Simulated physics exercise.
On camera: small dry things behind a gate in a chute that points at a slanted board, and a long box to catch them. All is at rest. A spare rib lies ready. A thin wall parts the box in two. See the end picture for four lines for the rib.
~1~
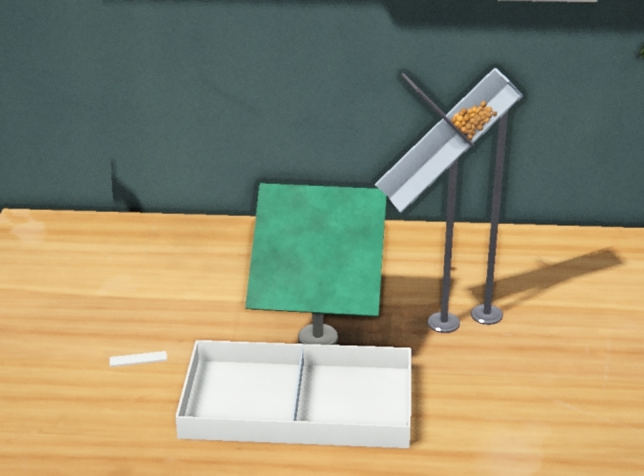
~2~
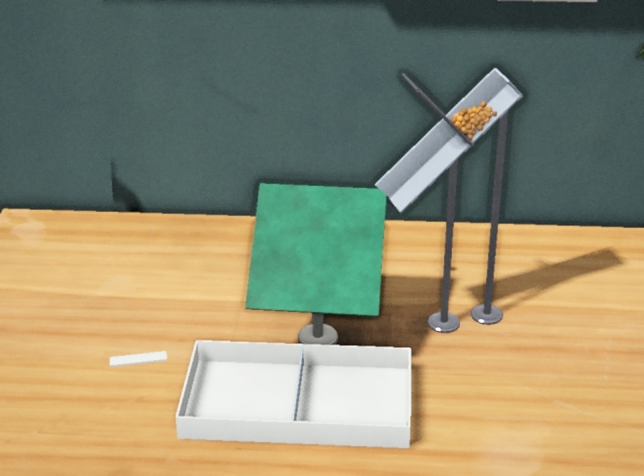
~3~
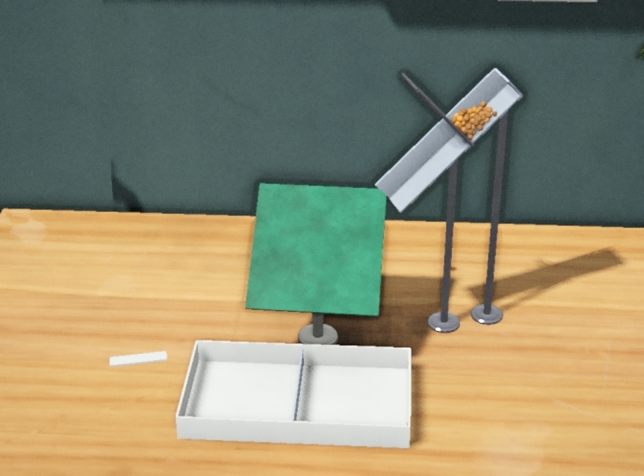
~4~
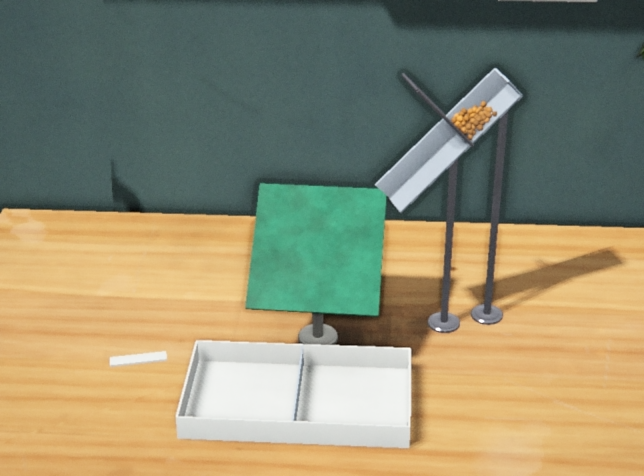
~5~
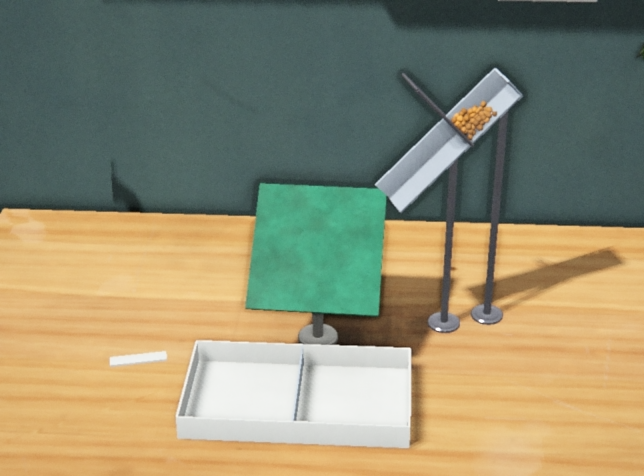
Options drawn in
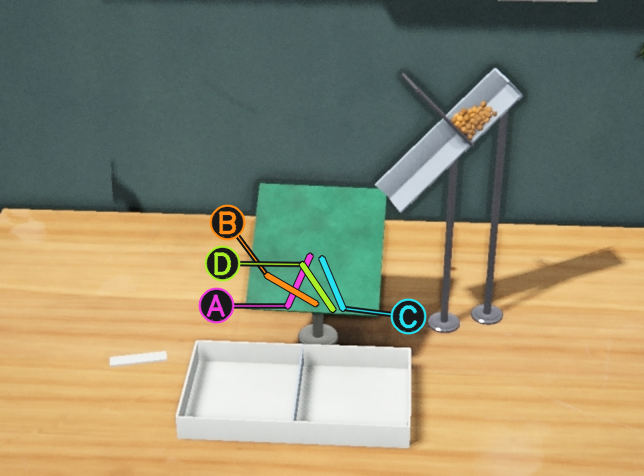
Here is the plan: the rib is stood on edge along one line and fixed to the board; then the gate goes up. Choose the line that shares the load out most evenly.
A works best here.
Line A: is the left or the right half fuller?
More lands on the left.
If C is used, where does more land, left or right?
Right.
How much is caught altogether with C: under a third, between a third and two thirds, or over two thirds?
It is over two thirds.
On the marked copy, line A from (310, 256) to (287, 306); line B from (267, 275) to (315, 303); line C from (322, 258) to (342, 308); line D from (302, 264) to (332, 309).
With A, of what is caught, roughly two thirds in the left half, roughly a third in the right.
With B, of what is caught, about a tenth in the left half, almost all in the right.
With C, of what is caught, about a tenth in the left half, almost all in the right.
With D, of what is caught, just a few in the left half, almost all in the right.
